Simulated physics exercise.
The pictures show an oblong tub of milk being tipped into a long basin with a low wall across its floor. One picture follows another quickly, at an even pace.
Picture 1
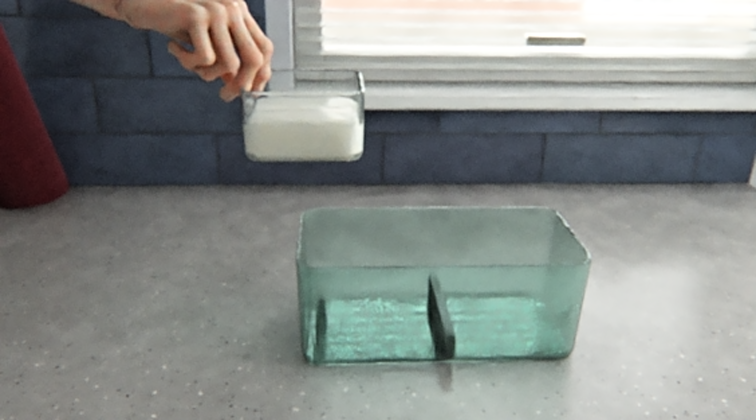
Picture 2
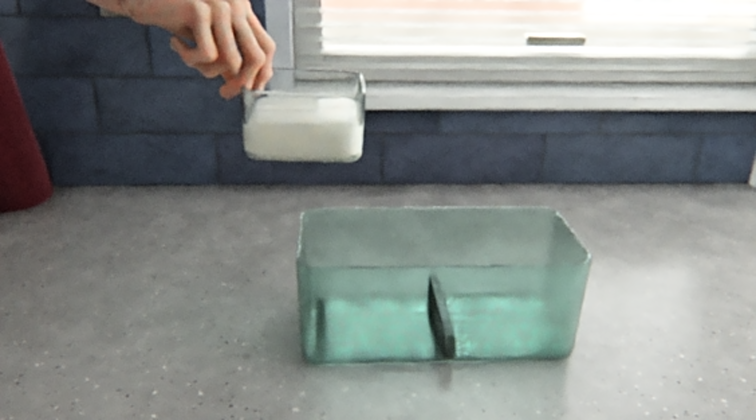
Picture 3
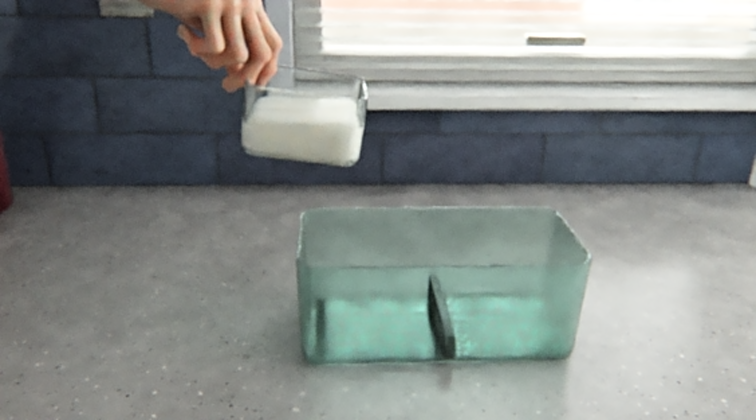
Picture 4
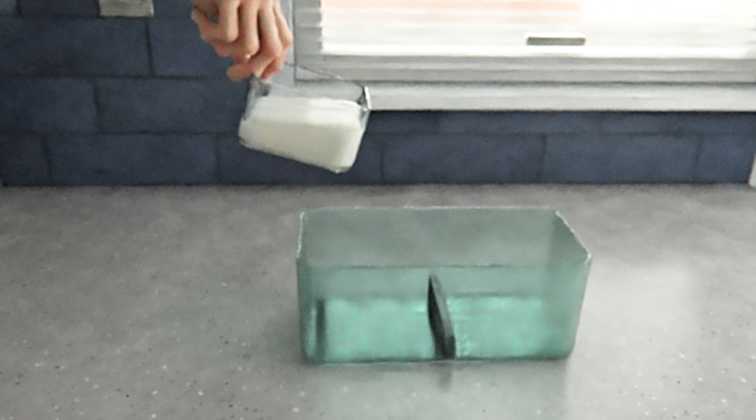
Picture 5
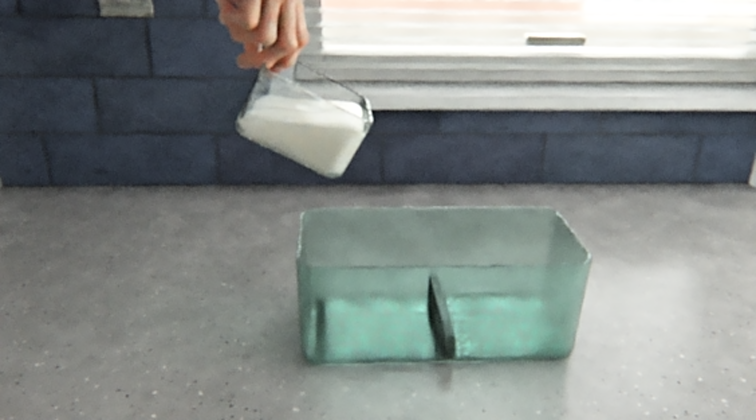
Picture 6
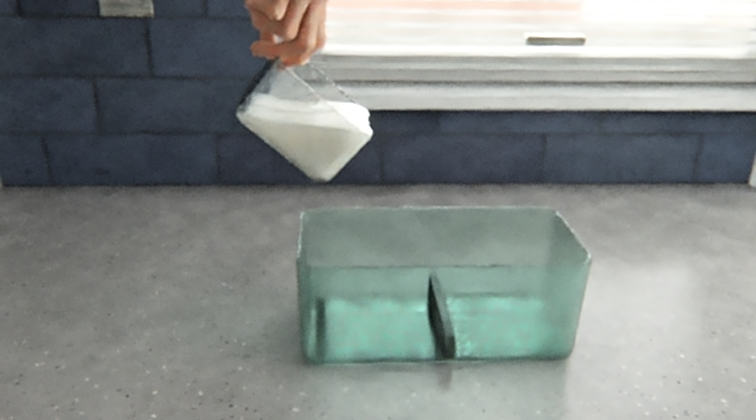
A hand tilts a clear tub of milk rightward above a long green divided basin.
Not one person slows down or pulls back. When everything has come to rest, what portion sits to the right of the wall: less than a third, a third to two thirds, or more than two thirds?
The right of the wall is going to lack a full third.
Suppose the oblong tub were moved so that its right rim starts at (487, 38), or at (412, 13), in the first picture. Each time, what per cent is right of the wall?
85 %, 60 %.
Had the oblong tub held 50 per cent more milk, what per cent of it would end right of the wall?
20 %.
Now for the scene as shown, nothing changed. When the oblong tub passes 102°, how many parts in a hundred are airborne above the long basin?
35 %.
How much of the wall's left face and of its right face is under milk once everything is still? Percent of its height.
Left: 50 %. Right: 10 %.
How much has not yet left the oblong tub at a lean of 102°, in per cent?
About 25 per cent.
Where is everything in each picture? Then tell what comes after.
In the first frame, it leans 0°; its right rim is at (361, 83); the milk meets the walls at (251, 109) and (358, 110); the long basin's rim runs from (300, 237) to (573, 235); the wall's top is at (441, 303).
In the second frame, it leans 2°; its right rim is at (362, 85); the milk meets the walls at (251, 109) and (359, 110).
In the third frame, it leans 7°; its right rim is at (365, 91); the milk meets the walls at (250, 108) and (359, 111).
In the fourth frame, it leans 16°; its right rim is at (367, 100); the milk meets the walls at (249, 107) and (360, 112).
In the fifth frame, it leans 28°; its right rim is at (369, 112); the milk meets the walls at (244, 106) and (362, 113).
In the sixth frame, it leans 41°; its right rim is at (367, 126); the milk meets the walls at (247, 101) and (368, 116); 1 per cent is over the edge.
A moment on, the oblong tub is tipped right over and 23 per cent is still to pour, 40 is left of the wall and 0 right of it.
Next, the oblong tub is tipped right over and 3 per cent is still to pour, 82 is left of the wall and 5 right of it.
Then the oblong tub is tipped right over and 0 per cent is still to pour, 87 is left of the wall and 11 right of it.
Later the oblong tub is tipped right over and 0 per cent is still to pour, 86 is left of the wall and 11 right of it.
Finally, 86 per cent lies left of the wall, 12 right of it and 2 outside.
